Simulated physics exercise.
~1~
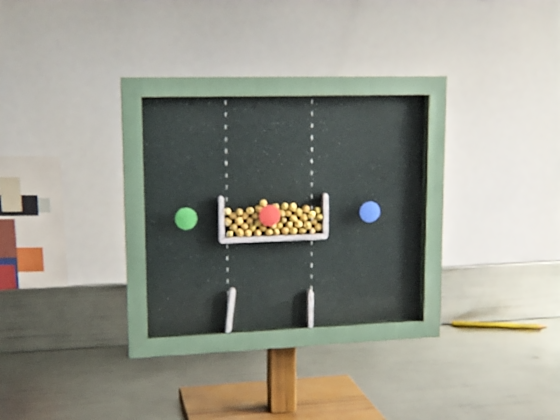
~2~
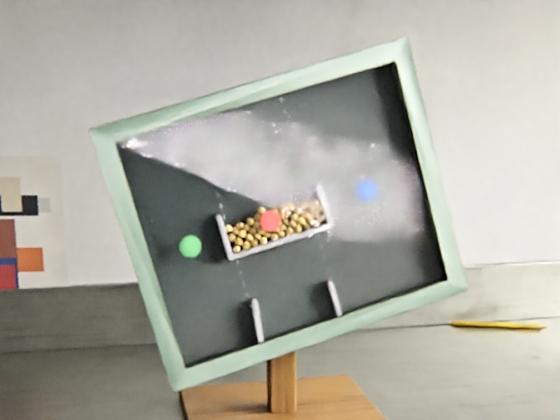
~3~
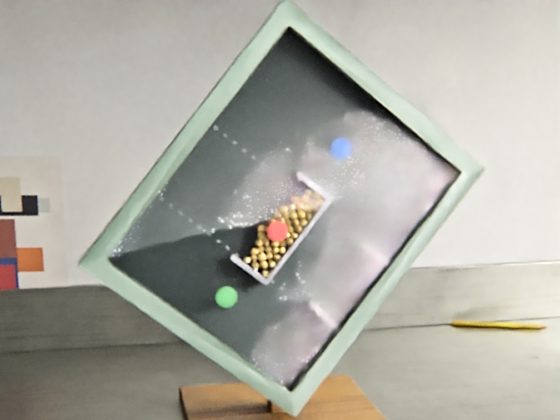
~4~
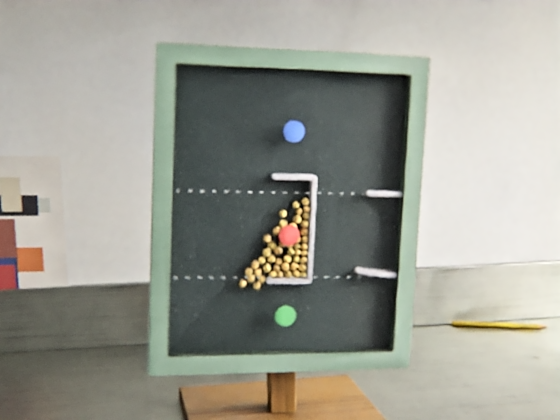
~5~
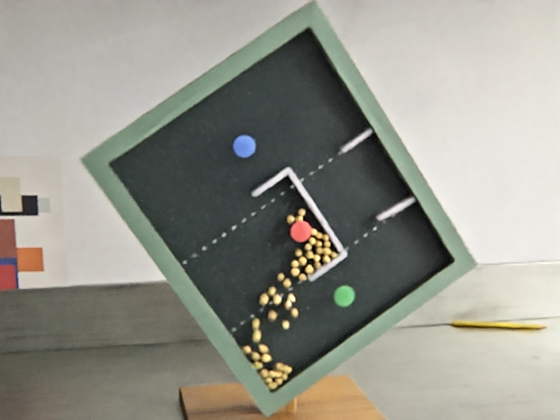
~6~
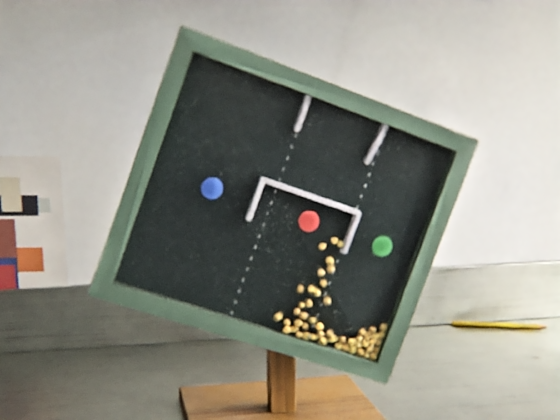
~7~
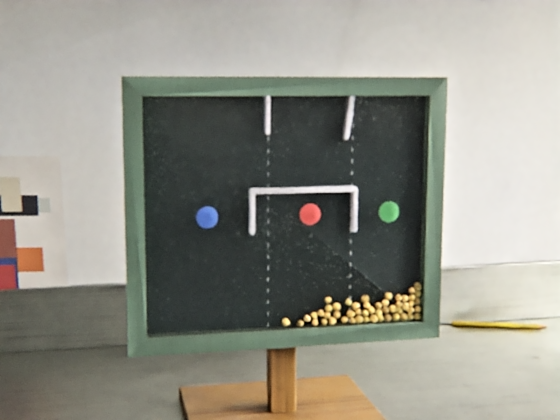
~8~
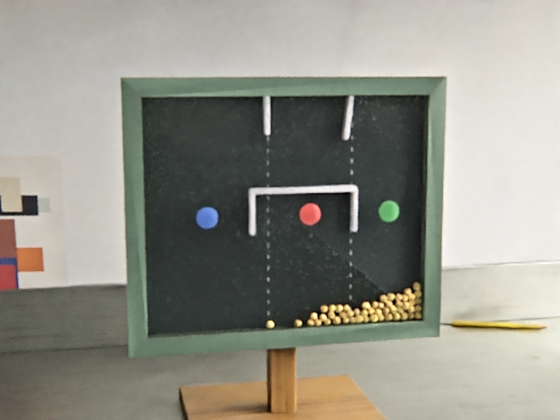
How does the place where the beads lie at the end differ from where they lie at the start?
At the start the beads lie in the white tray at the middle of the case. At the end they lie lower and further right, along the bottom edge and piled towards the lower right corner.
